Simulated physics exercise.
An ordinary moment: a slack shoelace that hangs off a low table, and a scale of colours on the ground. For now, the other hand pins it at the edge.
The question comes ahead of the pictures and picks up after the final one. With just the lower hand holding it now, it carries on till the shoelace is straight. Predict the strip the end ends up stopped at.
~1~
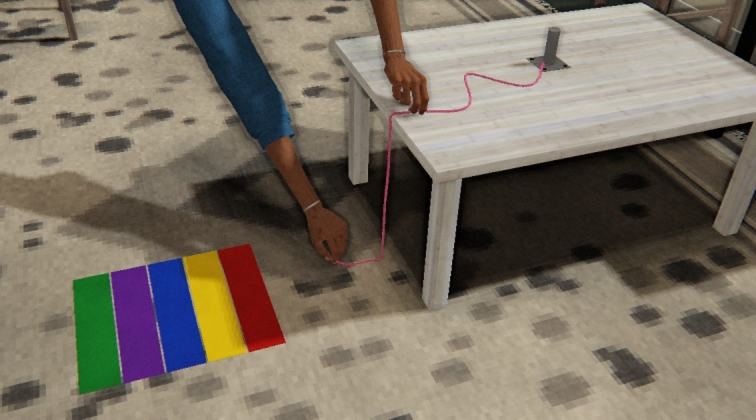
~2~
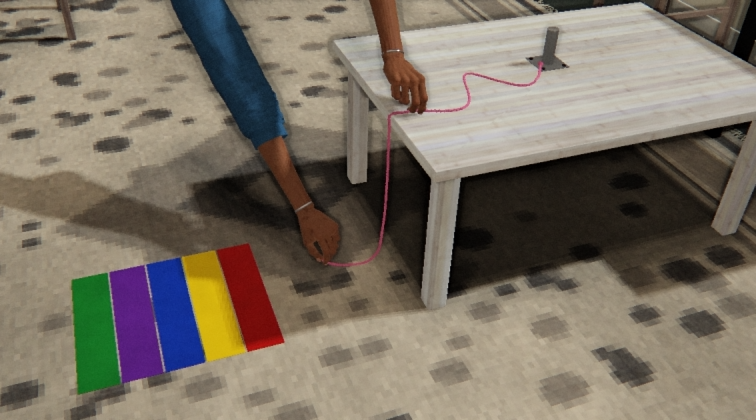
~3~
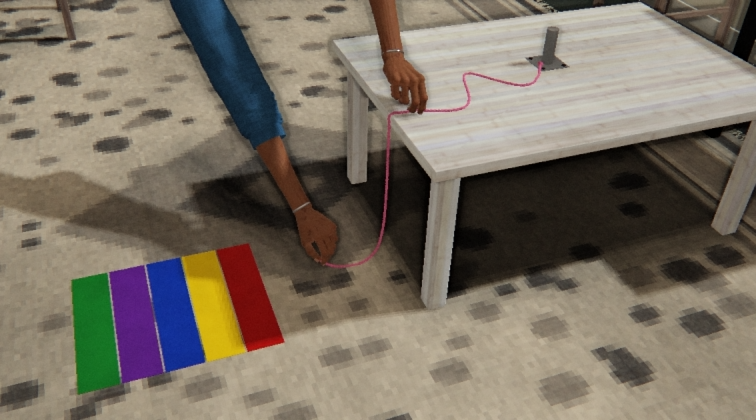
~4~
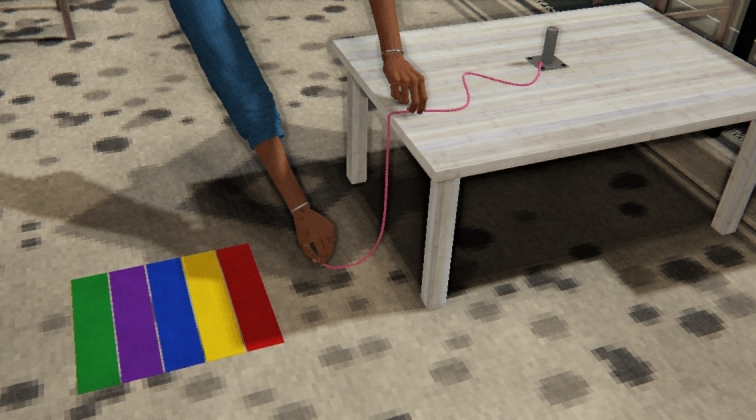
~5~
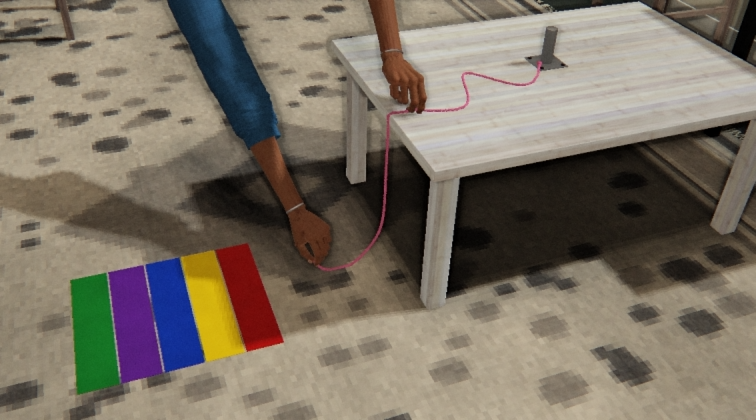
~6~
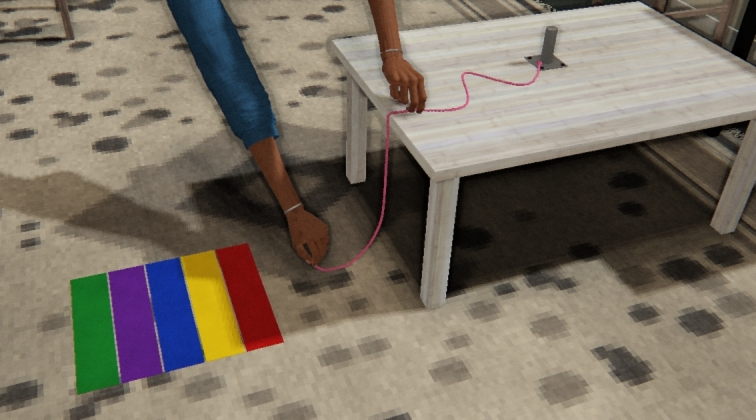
The end ends up at the purple strip.
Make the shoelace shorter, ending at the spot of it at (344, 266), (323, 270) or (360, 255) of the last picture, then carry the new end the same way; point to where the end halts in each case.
About (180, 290) first, then about (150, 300), and finally about (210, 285).
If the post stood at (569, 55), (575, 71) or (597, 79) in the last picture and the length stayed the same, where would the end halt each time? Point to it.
First (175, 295), then (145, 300), then (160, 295).
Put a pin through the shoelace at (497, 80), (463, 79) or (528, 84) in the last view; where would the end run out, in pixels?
Approximately at (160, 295), at (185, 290) and at (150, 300), in that order.
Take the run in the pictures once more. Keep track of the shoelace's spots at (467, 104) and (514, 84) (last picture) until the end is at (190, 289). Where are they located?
They end up at (389, 105) and at (485, 76).
Early on, end near (190, 289); over yellow.
Midway, end near (151, 298); over blue.
At the end of the slack, end near (129, 303); over purple. It gets as far as the purple strip.
